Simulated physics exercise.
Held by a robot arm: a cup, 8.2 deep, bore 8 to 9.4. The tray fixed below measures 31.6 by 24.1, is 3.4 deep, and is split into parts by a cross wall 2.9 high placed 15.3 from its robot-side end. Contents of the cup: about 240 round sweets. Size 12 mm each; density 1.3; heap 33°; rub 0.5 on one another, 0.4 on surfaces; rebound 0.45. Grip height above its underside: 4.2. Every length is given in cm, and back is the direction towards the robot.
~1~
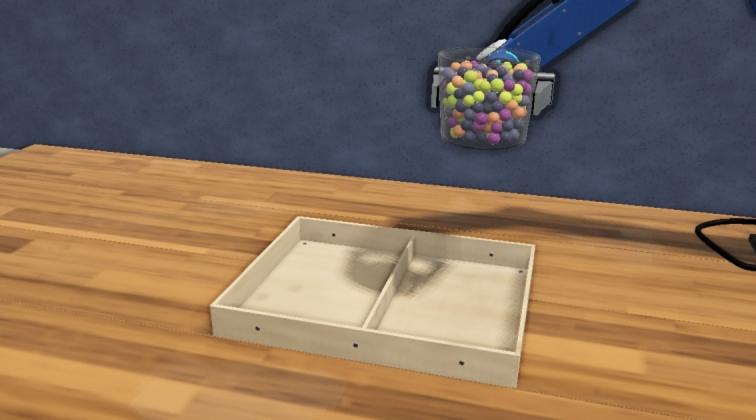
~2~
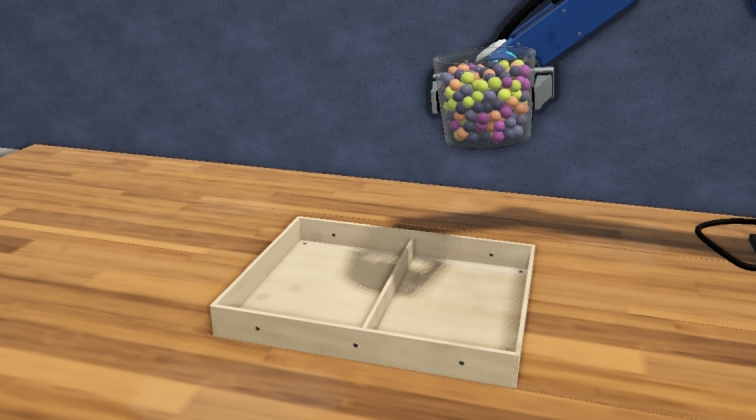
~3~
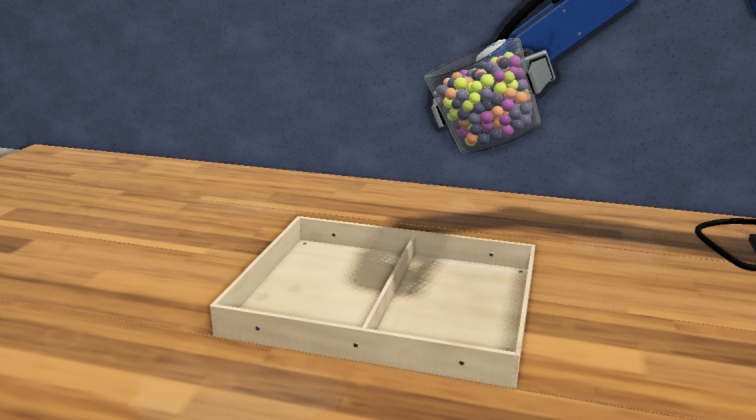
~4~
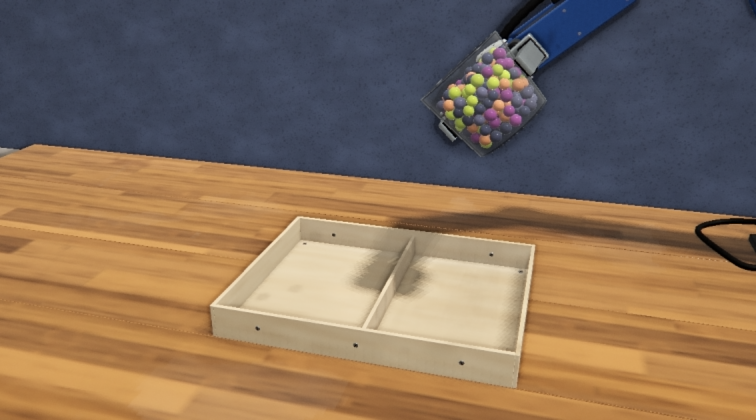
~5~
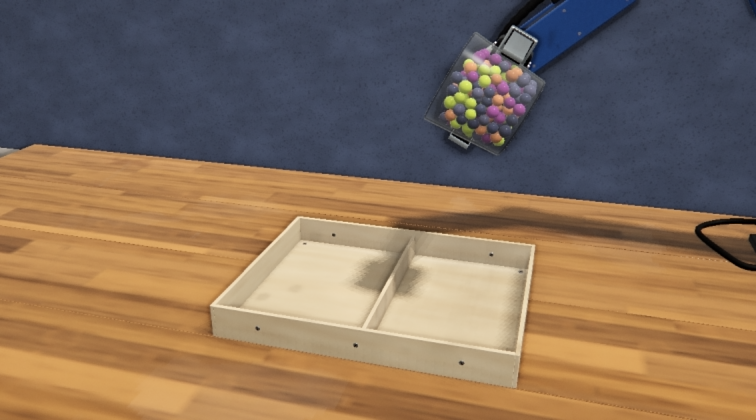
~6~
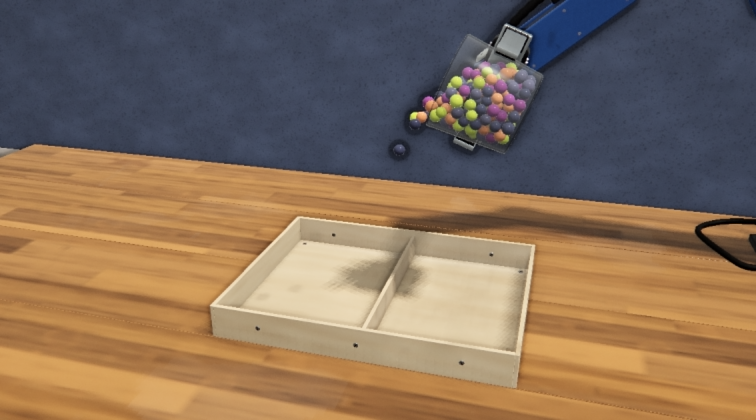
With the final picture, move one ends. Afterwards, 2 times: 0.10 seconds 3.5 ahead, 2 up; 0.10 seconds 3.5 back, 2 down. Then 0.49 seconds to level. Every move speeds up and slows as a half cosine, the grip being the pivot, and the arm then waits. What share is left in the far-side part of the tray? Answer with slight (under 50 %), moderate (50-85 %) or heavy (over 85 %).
Moderate.
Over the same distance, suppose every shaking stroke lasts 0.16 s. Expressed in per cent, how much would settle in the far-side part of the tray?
Roughly 30 in a hundred.
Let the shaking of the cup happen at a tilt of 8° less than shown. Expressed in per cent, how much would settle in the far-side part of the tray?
Estimate: Around 60 per cent.
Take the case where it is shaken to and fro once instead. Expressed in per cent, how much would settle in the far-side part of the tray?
Estimate: Around 60 %.
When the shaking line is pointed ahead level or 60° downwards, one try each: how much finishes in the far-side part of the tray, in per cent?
Estimates, in order: 50 % then 20 %.
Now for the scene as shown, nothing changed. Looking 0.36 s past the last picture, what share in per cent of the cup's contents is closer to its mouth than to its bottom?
I'd say close to 95 per cent.
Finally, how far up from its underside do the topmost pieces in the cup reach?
Around 4.5 cm above the underside.
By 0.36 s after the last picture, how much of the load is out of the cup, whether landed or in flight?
Roughly 65 percent is out.
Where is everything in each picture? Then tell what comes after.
Cup middle at (486, 99), level; upper third of the load around (489, 80), from x 450 to 525, top at y 65; 236 in the cup, in the first picture.
Cup middle at (486, 99), tilted 7° forward; upper third of the load around (490, 80), from x 445 to 525, top at y 65, in the second picture.
Cup middle at (486, 99), tilted 24° forward; upper third of the load around (490, 81), from x 440 to 525, top at y 60, in the third picture.
Cup middle at (486, 99), tilted 45° forward; upper third of the load around (492, 80), from x 440 to 530, top at y 55, in the fourth picture.
Cup middle at (487, 98), tilted 62° forward; upper third of the load around (489, 80), from x 445 to 530, top at y 55, in the fifth picture.
Cup middle at (487, 98), tilted 69° forward; upper third of the load around (492, 85), from x 400 to 530, top at y 70; 233 in the cup, 3 in flight or on a rim, in the sixth picture.
Then, 0.36 s later, tilted 69° forward, highest piece 27 above the table; 128 in the far-side part, 83 in the cup, 9 in the robot-side part, 16 in flight or on a rim.
Then, 0.71 s later, tilted 20° forward, highest piece 28 above the table; 167 in the far-side part, 44 in the cup, 20 in the robot-side part, 5 on the table or floor.
Then, 1.09 s later, level, highest piece 25 above the table; 167 in the far-side part, 44 in the cup, 20 in the robot-side part, 5 on the table or floor.
Then, 2.14 s later, level, highest piece 25 above the table; 167 in the far-side part, 44 in the cup, 20 in the robot-side part, 5 on the table or floor.
At rest, 167 in the far-side part, 44 in the cup, 20 in the robot-side part, 5 on the table or floor. That is 71 % in the far-side part of the tray.
